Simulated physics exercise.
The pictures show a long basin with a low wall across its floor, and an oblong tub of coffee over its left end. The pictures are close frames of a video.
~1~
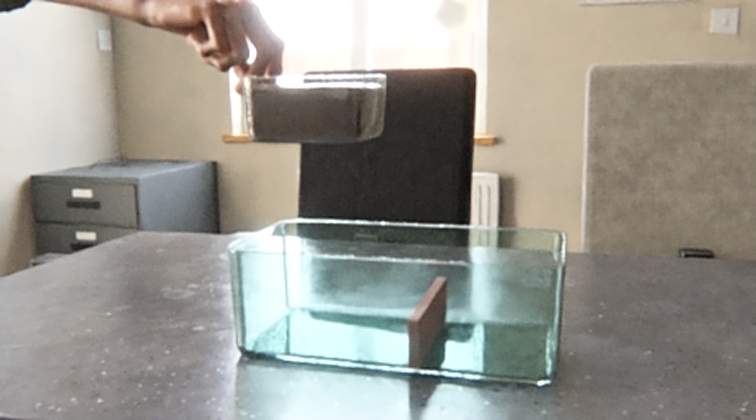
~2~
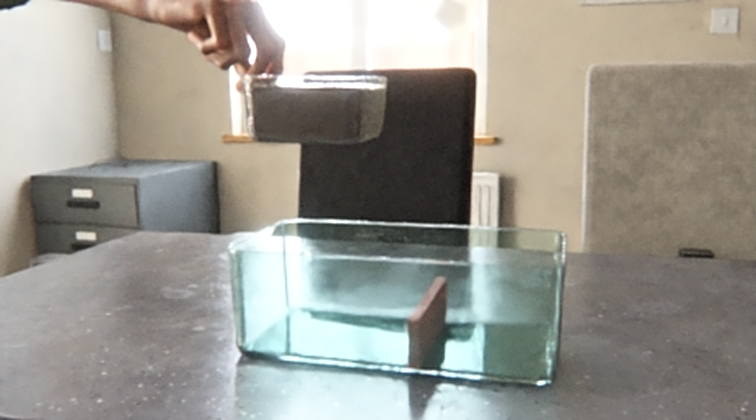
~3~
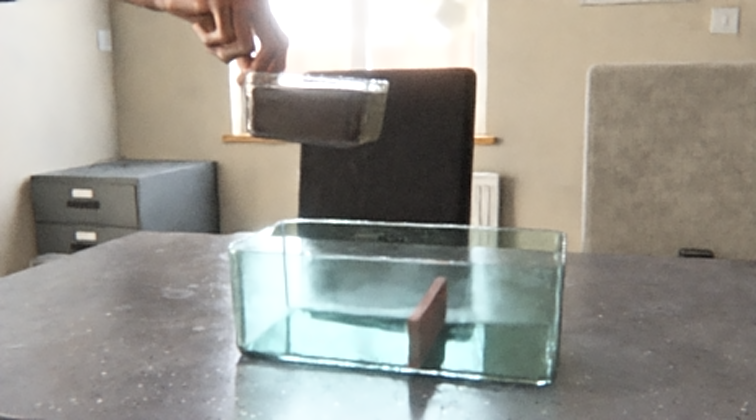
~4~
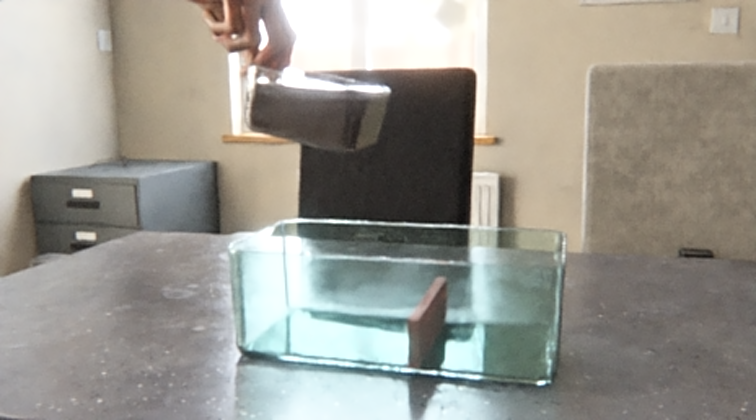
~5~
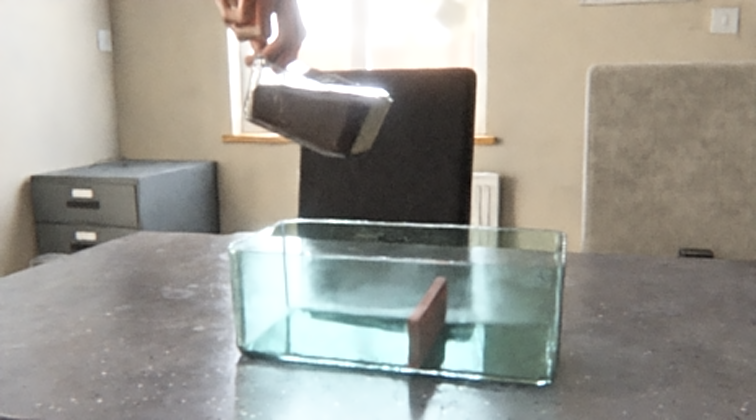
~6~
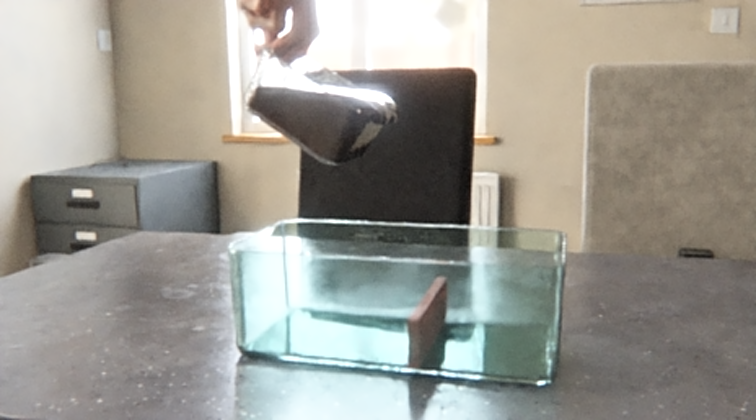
A hand held an oblong glass tub of dark coffee above the left end of a long glass basin with a low wall inside, then tilted it steadily down to the right.
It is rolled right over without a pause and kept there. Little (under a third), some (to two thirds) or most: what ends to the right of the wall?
In the end from a third to two thirds is right of the wall.
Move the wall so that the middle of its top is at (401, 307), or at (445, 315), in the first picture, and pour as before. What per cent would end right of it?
Roughly 75 per cent, and 35 per cent.
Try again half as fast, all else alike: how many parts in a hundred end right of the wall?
Some 70 per cent.
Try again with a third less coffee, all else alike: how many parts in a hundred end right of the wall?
It comes to 30 per cent or so.
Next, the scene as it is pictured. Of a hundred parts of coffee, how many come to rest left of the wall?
It comes to 45 per cent or so.
A moment on, the oblong tub is tipped on its side and 17 per cent is still to pour, 6 is left of the wall and 34 right of it.
Next, the oblong tub is tipped right over and 3 per cent is still to pour, 35 is left of the wall and 55 right of it.
Then the oblong tub is tipped right over and 0 per cent is still to pour, 43 is left of the wall and 53 right of it.
Later the oblong tub is tipped right over and 0 per cent is still to pour, 44 is left of the wall and 54 right of it.
Finally, 44 per cent lies left of the wall, 54 right of it and 3 outside.
